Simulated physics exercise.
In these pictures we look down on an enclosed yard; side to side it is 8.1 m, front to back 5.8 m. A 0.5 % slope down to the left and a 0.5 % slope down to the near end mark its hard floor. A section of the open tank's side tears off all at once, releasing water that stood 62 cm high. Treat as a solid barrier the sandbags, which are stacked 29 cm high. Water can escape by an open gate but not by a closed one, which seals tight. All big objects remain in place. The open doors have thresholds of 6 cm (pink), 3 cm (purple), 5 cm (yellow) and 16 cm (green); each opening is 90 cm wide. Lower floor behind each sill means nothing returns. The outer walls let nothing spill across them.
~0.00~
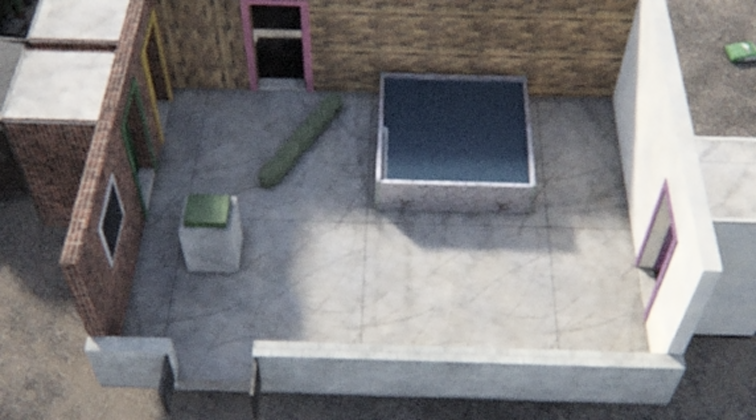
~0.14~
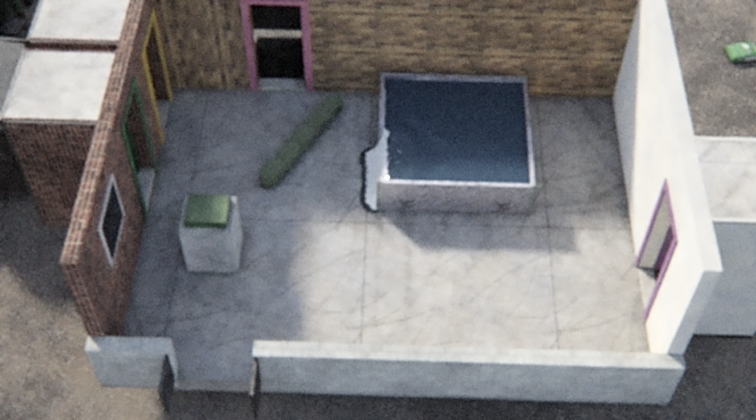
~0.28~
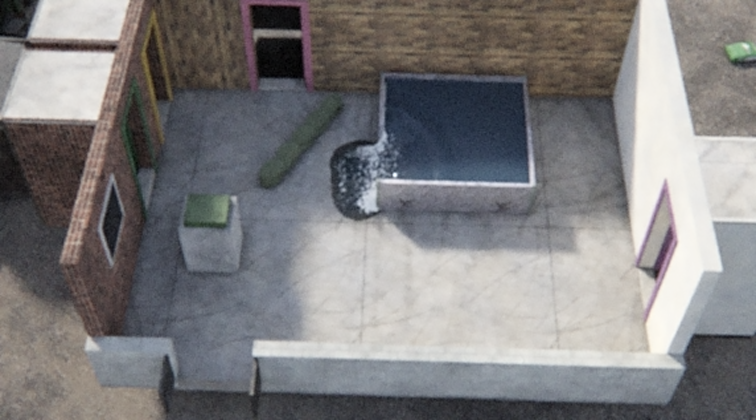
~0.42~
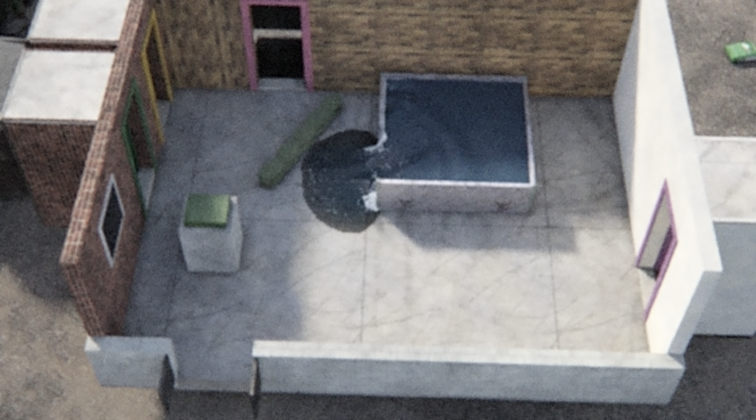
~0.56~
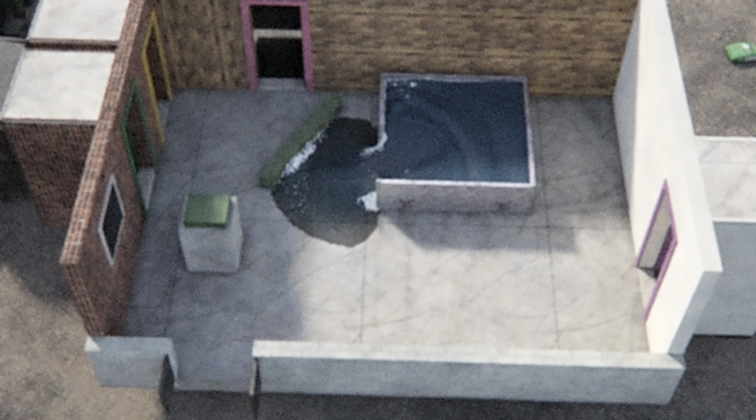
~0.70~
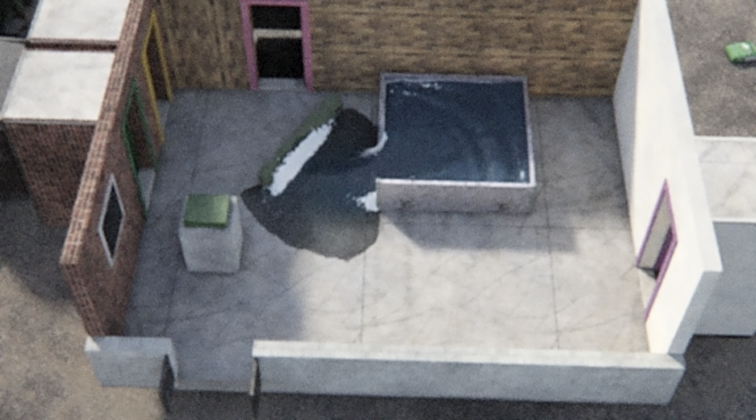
Dark water bursts from the tank's left side and spreads across the yard, striking green sandbags.
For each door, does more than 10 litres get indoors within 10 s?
Outcome: Pink door: The total grows larger than the cap; purple door: The total remains smaller than the cap; yellow door: The total grows larger than the cap; green door: The total grows larger than the cap.
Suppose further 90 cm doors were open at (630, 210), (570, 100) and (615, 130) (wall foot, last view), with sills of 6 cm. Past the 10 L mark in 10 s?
In sequence the answers are less than that, less than that and less than that.
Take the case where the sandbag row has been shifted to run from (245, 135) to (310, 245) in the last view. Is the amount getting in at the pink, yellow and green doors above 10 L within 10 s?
With that change: Pink exceeds it, yellow exceeds it, green stays within.
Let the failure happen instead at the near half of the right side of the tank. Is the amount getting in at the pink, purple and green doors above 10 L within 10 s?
Door by door - pink: Within bounds, purple: Out of bounds, green: Within bounds.
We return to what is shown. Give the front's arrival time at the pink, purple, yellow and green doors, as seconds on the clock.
Arrival times: Pink 3.0 seconds, purple 7.0 seconds, yellow 2.6 seconds, green 1.3 seconds.
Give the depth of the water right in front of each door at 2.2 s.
Centimetres: Pink 0 / purple 0 / yellow 0 / green 18.
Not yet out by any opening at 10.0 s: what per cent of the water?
Some 72 out of every hundred parts.
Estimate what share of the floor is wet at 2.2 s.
35 %.
After 1.4 s water covers 20 % of the floor and is deepest (40 cm) near (304, 165); pink door not reached, purple door not reached, yellow door not reached, green door 3 cm at the sill, 0 L in.
After 2.2 s water covers 35 % of the floor and is deepest (40 cm) near (304, 165); pink door not reached, purple door not reached, yellow door not reached, green door 18 cm at the sill, 3 L in.
After 3.5 s water covers 45 % of the floor and is deepest (30 cm) near (304, 165); pink door 6 cm at the sill, 0 L in, purple door not reached, yellow door 4 cm at the sill, 0 L in, green door 21 cm at the sill, 43 L in.
After 6.0 s water covers 70 % of the floor and is deepest (21 cm) near (304, 165); pink door 8 cm at the sill, 5 L in, purple door not reached, yellow door 9 cm at the sill, 13 L in, green door 13 cm at the sill, 61 L in.
After 10.0 s water covers 90 % of the floor and is deepest (15 cm) near (119, 352); pink door 8 cm at the sill, 34 L in, purple door 4 cm at the sill, 1 L in, yellow door 7 cm at the sill, 44 L in, green door 12 cm at the sill, 62 L in.
